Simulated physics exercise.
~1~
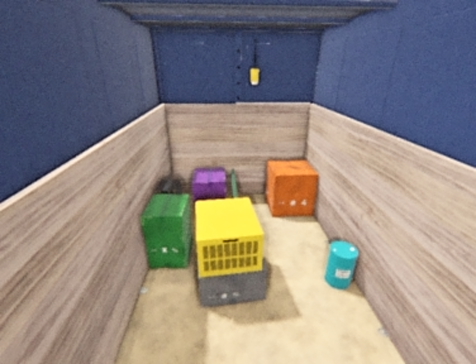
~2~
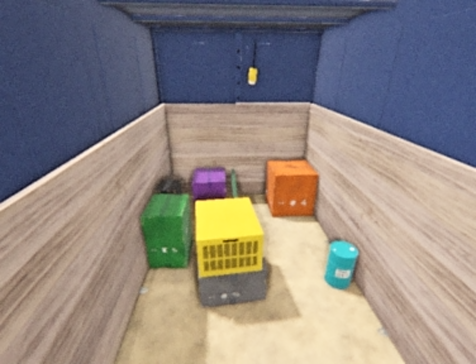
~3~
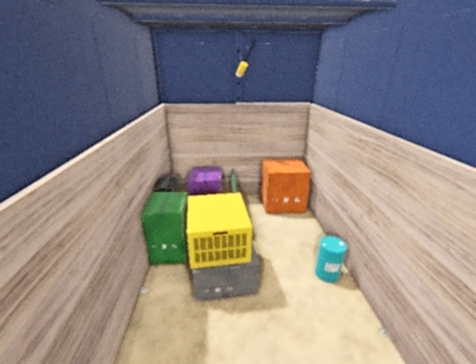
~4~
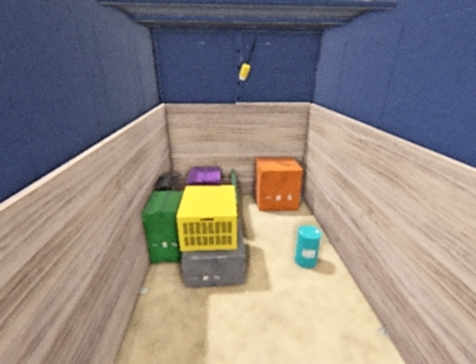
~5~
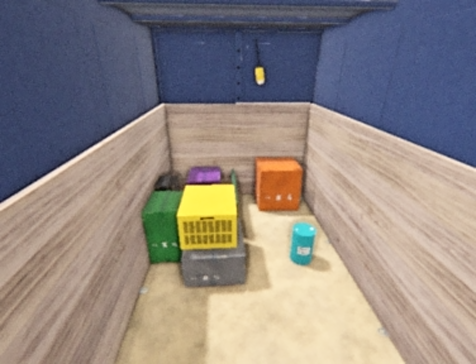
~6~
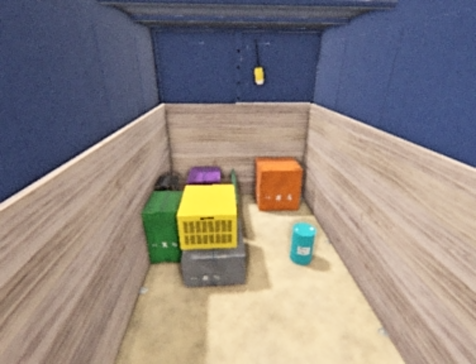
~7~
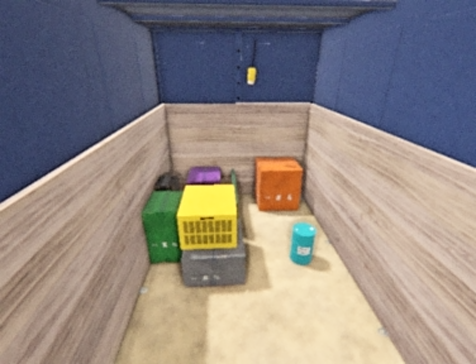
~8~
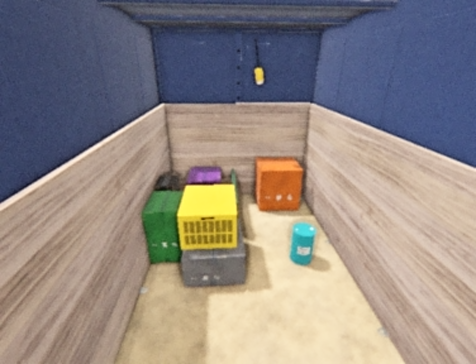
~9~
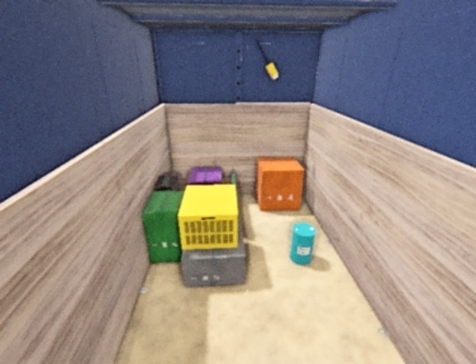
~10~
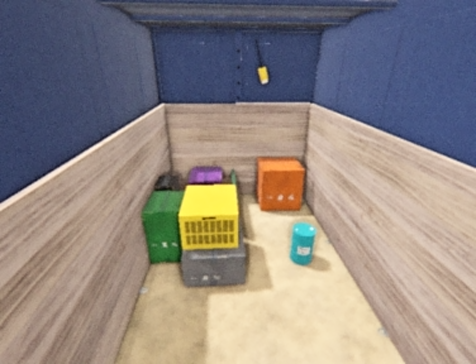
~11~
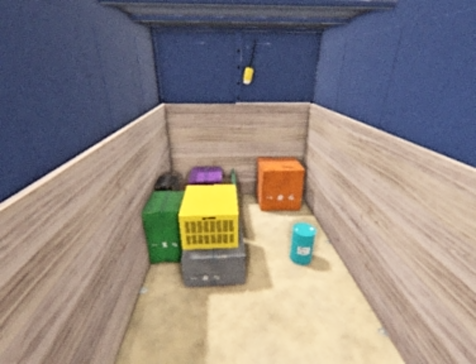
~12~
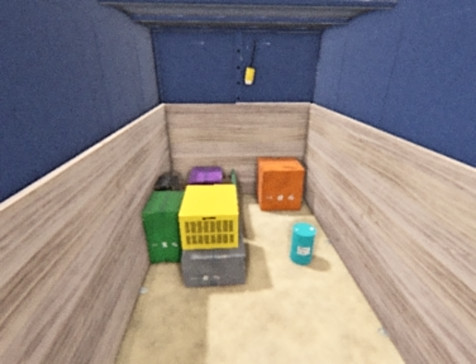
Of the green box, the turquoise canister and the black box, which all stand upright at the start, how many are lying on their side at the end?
None of them are. The green box, the turquoise canister and the black box are all still upright at the end.
